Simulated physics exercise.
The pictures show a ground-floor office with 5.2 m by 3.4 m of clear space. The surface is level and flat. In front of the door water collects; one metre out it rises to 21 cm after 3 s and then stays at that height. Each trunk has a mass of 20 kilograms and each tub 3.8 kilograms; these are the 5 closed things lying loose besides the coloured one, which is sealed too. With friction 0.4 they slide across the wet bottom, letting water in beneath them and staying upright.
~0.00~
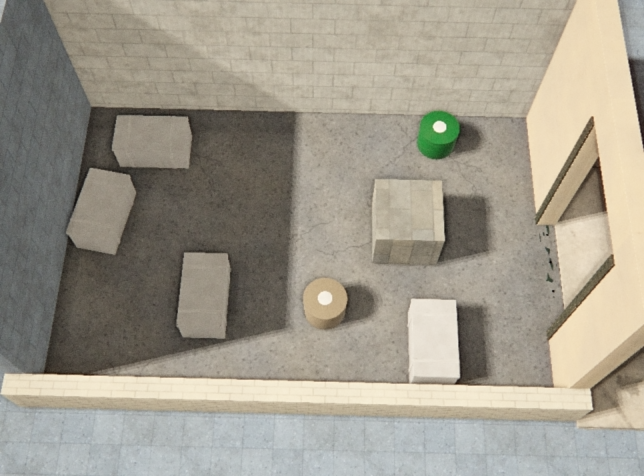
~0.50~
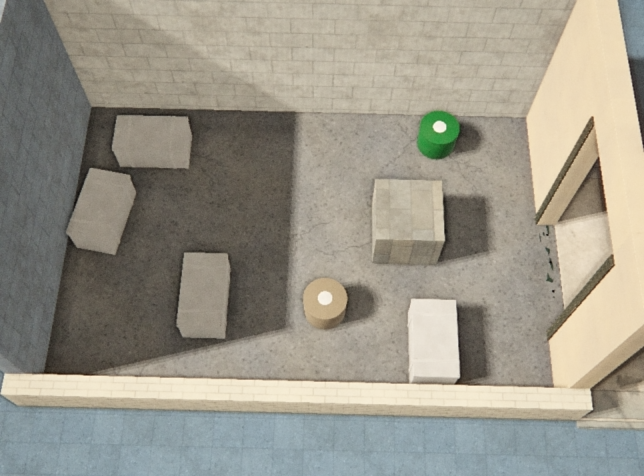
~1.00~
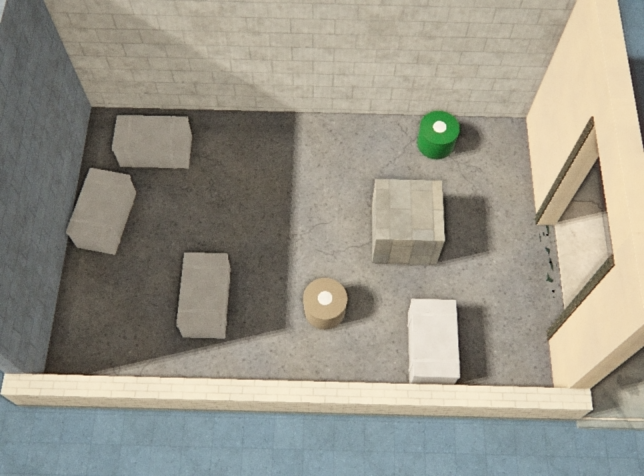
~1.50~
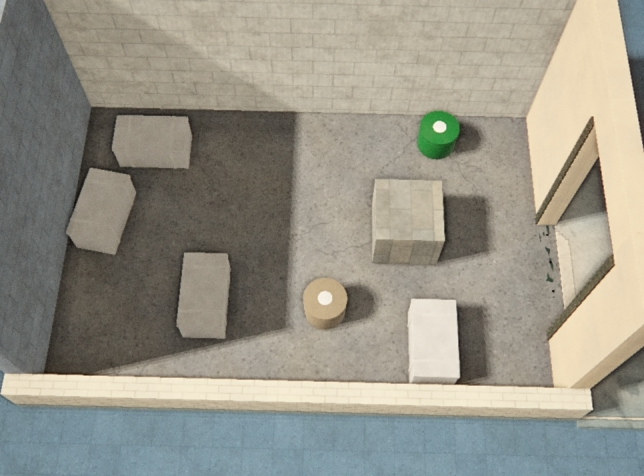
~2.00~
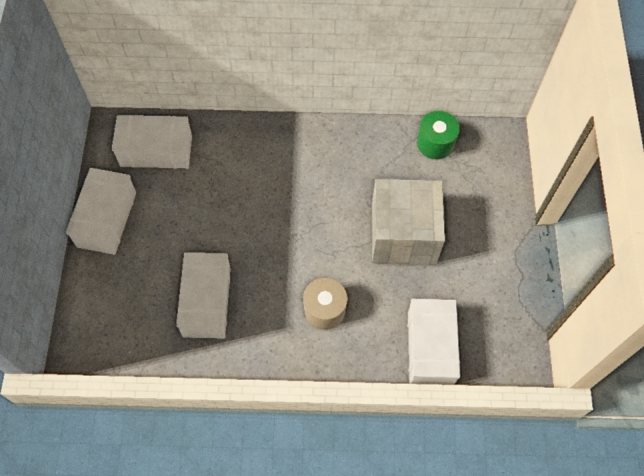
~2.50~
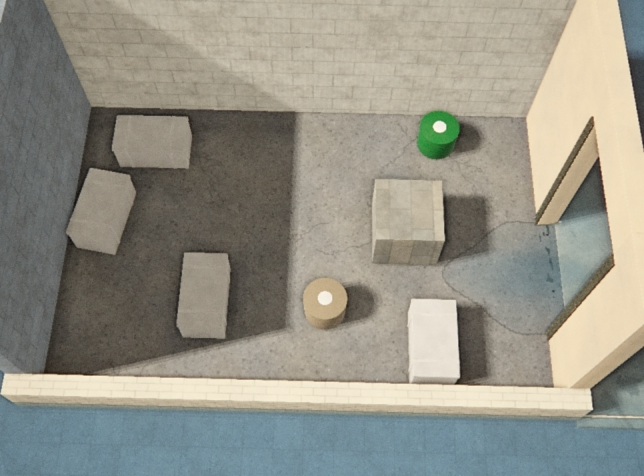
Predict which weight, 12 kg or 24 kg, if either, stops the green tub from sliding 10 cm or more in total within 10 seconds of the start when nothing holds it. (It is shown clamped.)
The heavier one is needed and sufficient.
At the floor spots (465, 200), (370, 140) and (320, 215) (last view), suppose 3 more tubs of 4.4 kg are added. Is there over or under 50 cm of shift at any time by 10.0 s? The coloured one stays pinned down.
Listed in turn, they go over the bar, over the bar, beneath the bar.
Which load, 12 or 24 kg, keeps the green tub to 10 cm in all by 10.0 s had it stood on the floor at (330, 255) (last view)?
Either load holds.
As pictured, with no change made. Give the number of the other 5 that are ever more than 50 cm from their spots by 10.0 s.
Count: 4.
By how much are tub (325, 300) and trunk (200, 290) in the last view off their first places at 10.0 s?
Net displacement, in order: 250 cm; 140 cm.
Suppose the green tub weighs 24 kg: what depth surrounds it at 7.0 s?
Close to 7 cm deep.
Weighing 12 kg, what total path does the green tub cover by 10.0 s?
Adding it all up, something like 140 cm.
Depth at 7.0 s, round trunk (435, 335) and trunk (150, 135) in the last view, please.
Depths: Near 7 cm, then near 3 cm.
After 3.5 s the green tub would be 0 cm from its start with 12 kg and 0 cm from its start with 24 kg; 0 cm of water round it then.
After 4.5 s the green tub would be 12 cm from its start with 12 kg and 0 cm from its start with 24 kg; 5 cm of water round it then.
After 7.0 s the green tub would be 37 cm from its start with 12 kg and 0 cm from its start with 24 kg; 7 cm of water round it then.
After 10.0 s the green tub would be 110 cm from its start with 12 kg and 0 cm from its start with 24 kg; 8 cm of water round it then.
